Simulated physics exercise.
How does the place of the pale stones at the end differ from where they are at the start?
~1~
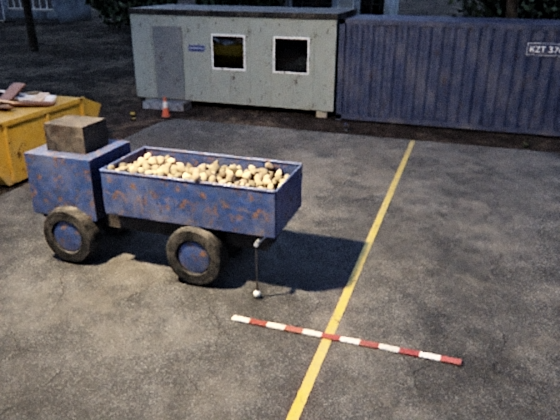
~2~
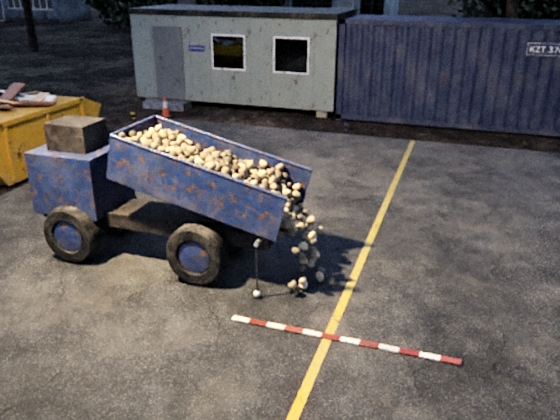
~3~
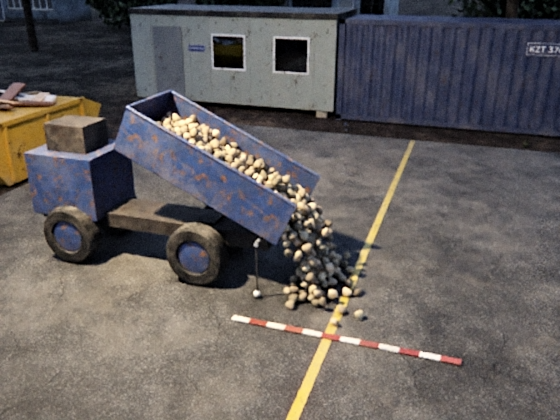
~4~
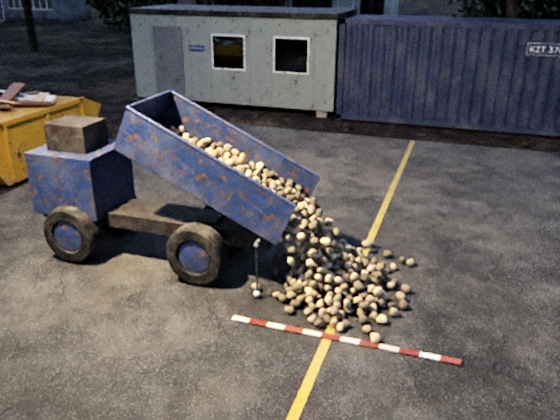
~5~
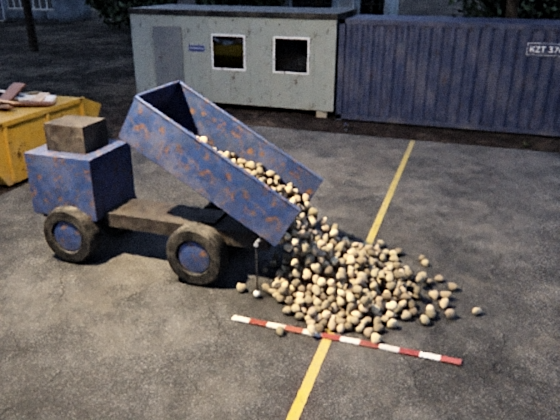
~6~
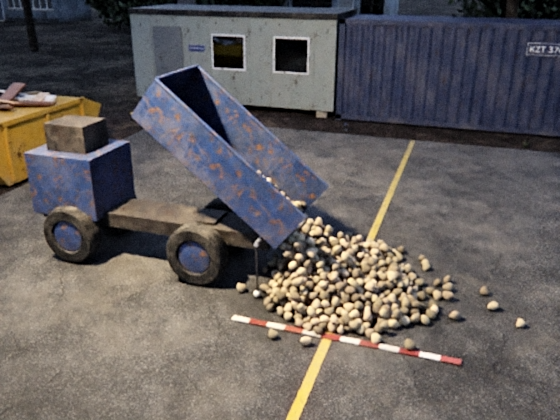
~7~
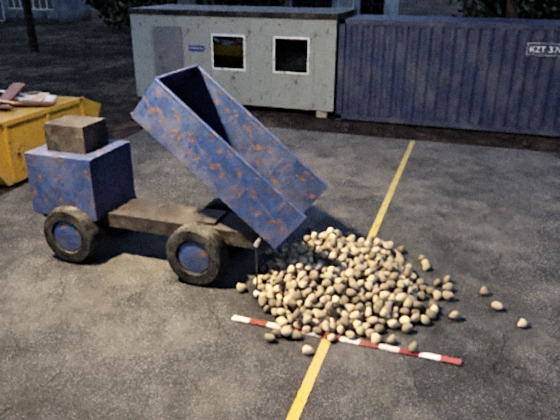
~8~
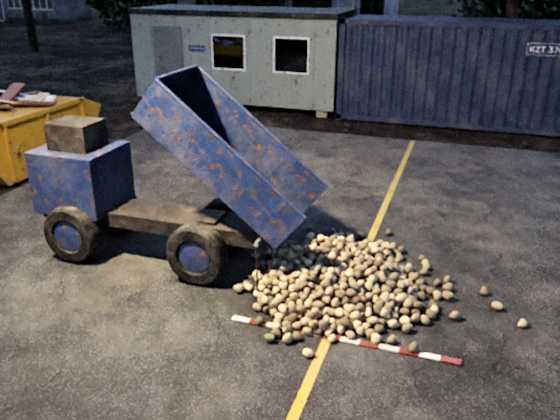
At the start the stones sit in the truck's level blue body, while at the end they lie in a spread heap on the ground behind it, lower and further to the right, with some across the yellow line.
